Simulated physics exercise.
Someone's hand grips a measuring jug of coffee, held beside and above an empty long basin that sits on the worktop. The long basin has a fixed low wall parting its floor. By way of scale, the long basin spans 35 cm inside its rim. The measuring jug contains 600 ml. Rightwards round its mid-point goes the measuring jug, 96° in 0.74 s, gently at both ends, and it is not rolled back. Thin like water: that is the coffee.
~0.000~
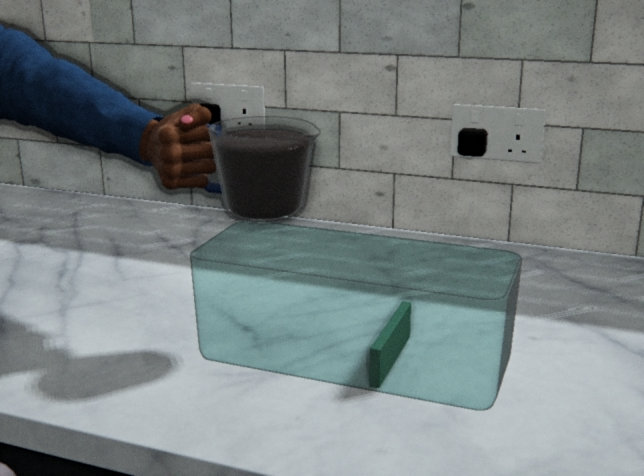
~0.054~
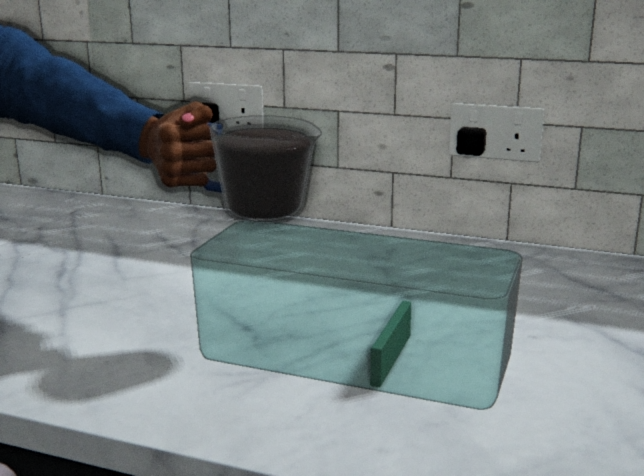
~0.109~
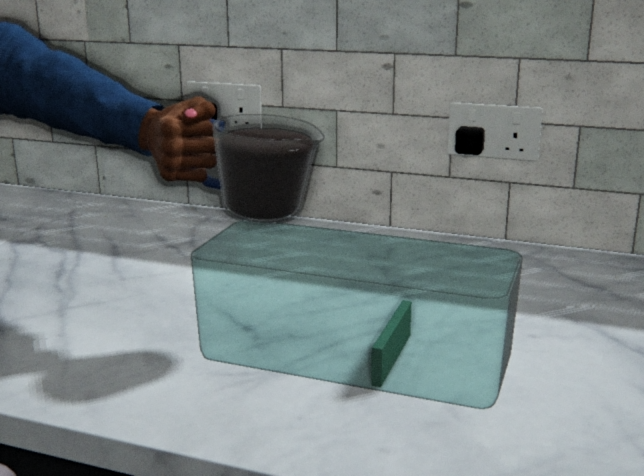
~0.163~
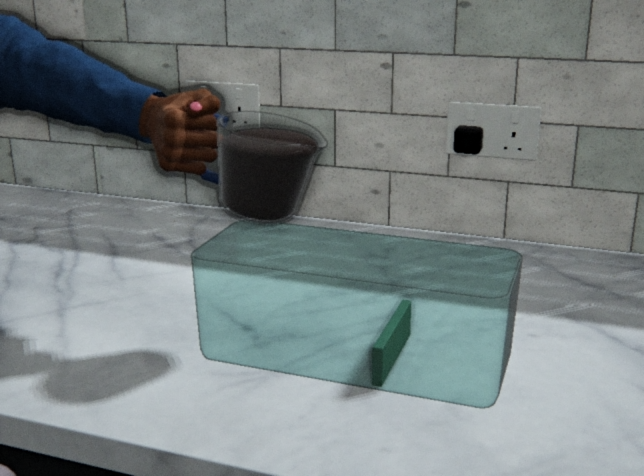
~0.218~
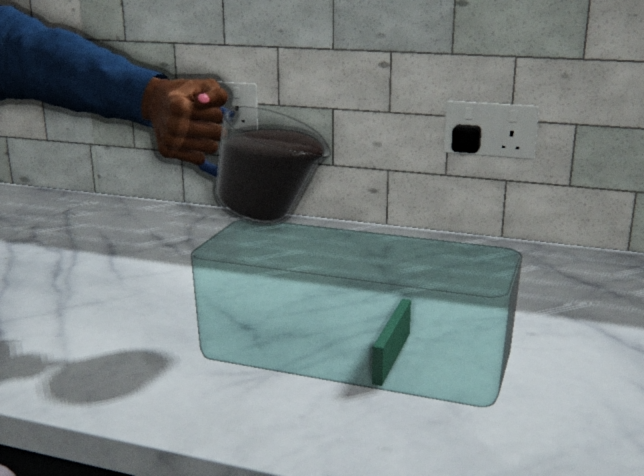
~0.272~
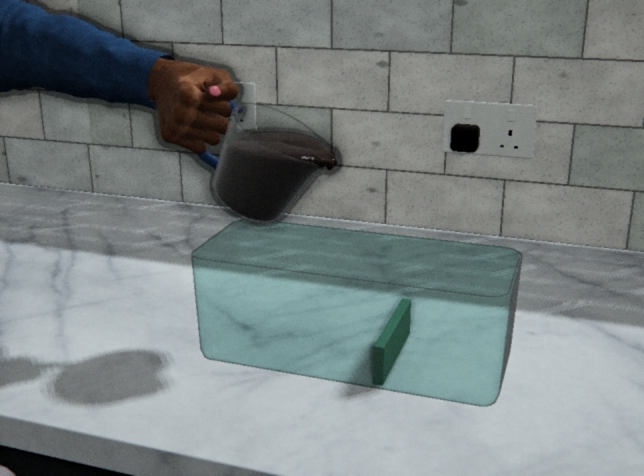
On a marbled worktop against a tiled wall with sockets, a hand in a blue sleeve holds a clear jug of dark liquid upright above a long, see-through basin with a green upright piece inside. The hand slowly tilts the jug rightwards, and the liquid shifts up to its right-hand lip.
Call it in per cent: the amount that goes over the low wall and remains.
I would put it at about 5 per cent.
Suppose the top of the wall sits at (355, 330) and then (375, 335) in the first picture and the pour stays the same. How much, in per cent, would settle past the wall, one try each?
Result: 75 per cent, then 35 per cent.
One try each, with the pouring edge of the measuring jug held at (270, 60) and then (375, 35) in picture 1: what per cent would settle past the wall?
Some 5 and 90 per cent, in that order.
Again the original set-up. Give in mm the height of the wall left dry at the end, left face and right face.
Left: Roughly 28 mm; right: Roughly 46 mm.
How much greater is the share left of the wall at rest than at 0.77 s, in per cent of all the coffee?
Roughly 14 percent.
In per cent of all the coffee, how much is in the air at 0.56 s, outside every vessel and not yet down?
Near 20 per cent of it all.
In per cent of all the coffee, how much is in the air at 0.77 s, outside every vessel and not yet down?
Near 6 percent.
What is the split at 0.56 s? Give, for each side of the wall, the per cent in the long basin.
28 left and 2 right, roughly.
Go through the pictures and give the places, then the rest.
In the first frame, tilt 0°; pouring edge (319, 133); surface from (222, 136) to (310, 143); the long basin's rim runs from (215, 239) to (514, 278); the wall's top is at (392, 325).
In the second frame, tilt 1°; pouring edge (320, 134); surface from (223, 135) to (311, 143).
In the third frame, tilt 5°; pouring edge (323, 138); surface from (226, 134) to (313, 145).
In the fourth frame, tilt 11°; pouring edge (327, 145); surface from (228, 135) to (318, 146).
In the fifth frame, tilt 19°; pouring edge (330, 155); surface from (231, 137) to (324, 149).
In the sixth frame, tilt 29°; pouring edge (332, 167); surface from (231, 142) to (331, 160); 1 per cent is over the edge.
By 0.56 s the tilt is 83° and 51 per cent is still to pour, 28 is left of the wall and 2 right of it.
By 0.77 s the tilt is 96° and 11 per cent is still to pour, 80 is left of the wall and 3 right of it.
By 1.00 s the tilt is 96° and 1 per cent is still to pour, 92 is left of the wall and 5 right of it.
By 1.24 s the tilt is 96° and 0 per cent is still to pour, 94 is left of the wall and 5 right of it.
At rest 94 per cent lies left of the wall, 5 right of it and 1 outside.
